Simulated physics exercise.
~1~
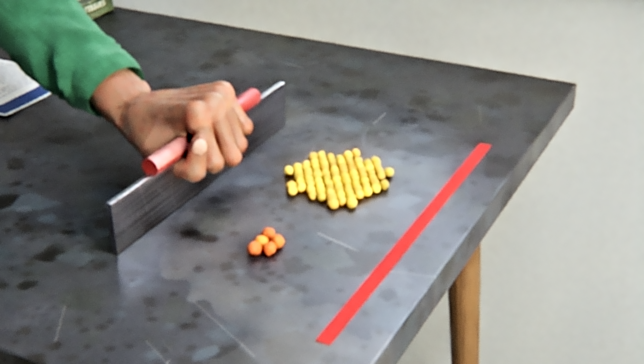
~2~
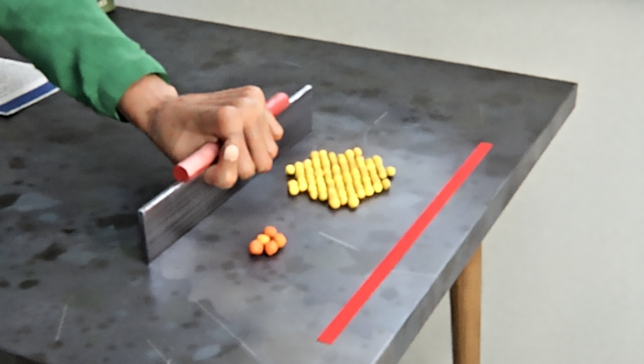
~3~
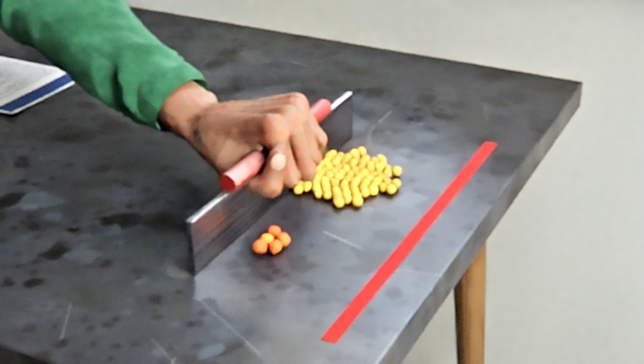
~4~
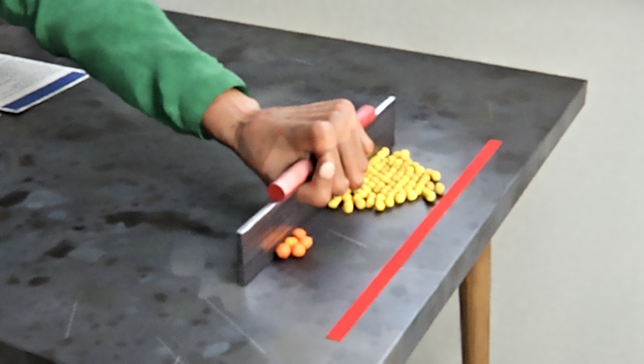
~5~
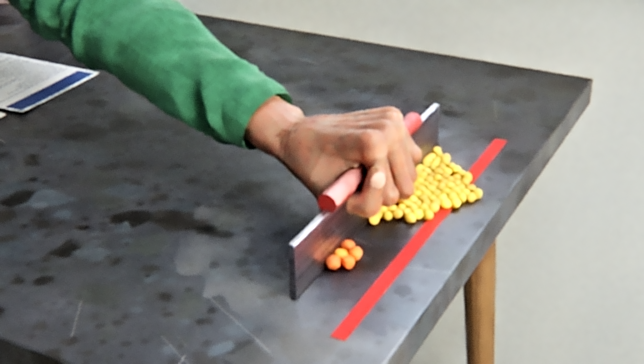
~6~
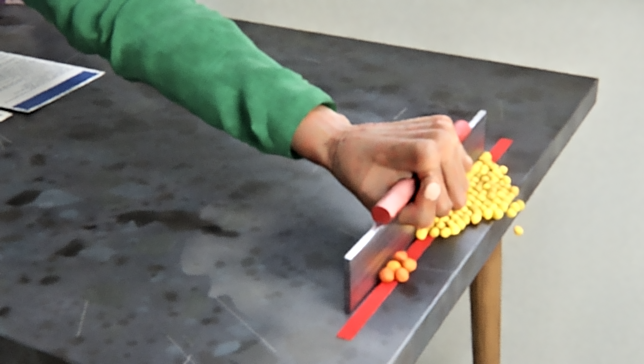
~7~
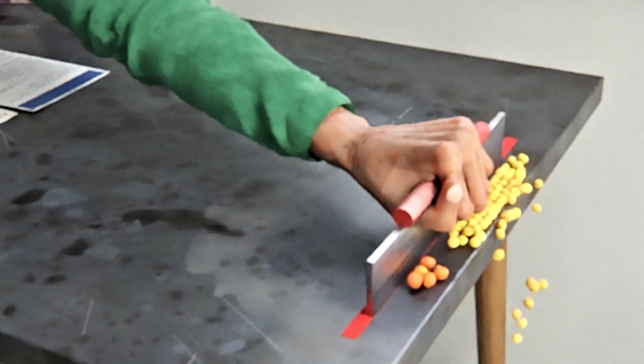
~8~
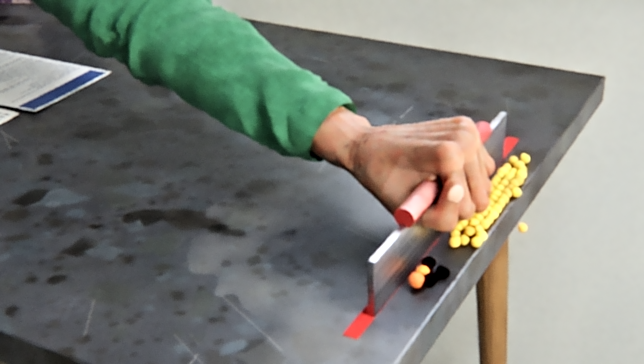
A hand in a green sleeve slid a scraper rightward across a dark table, pushing yellow pieces and a small orange cluster past a red strip, then stopped there as some yellow ones spilled off the edge and the orange ones stayed on.
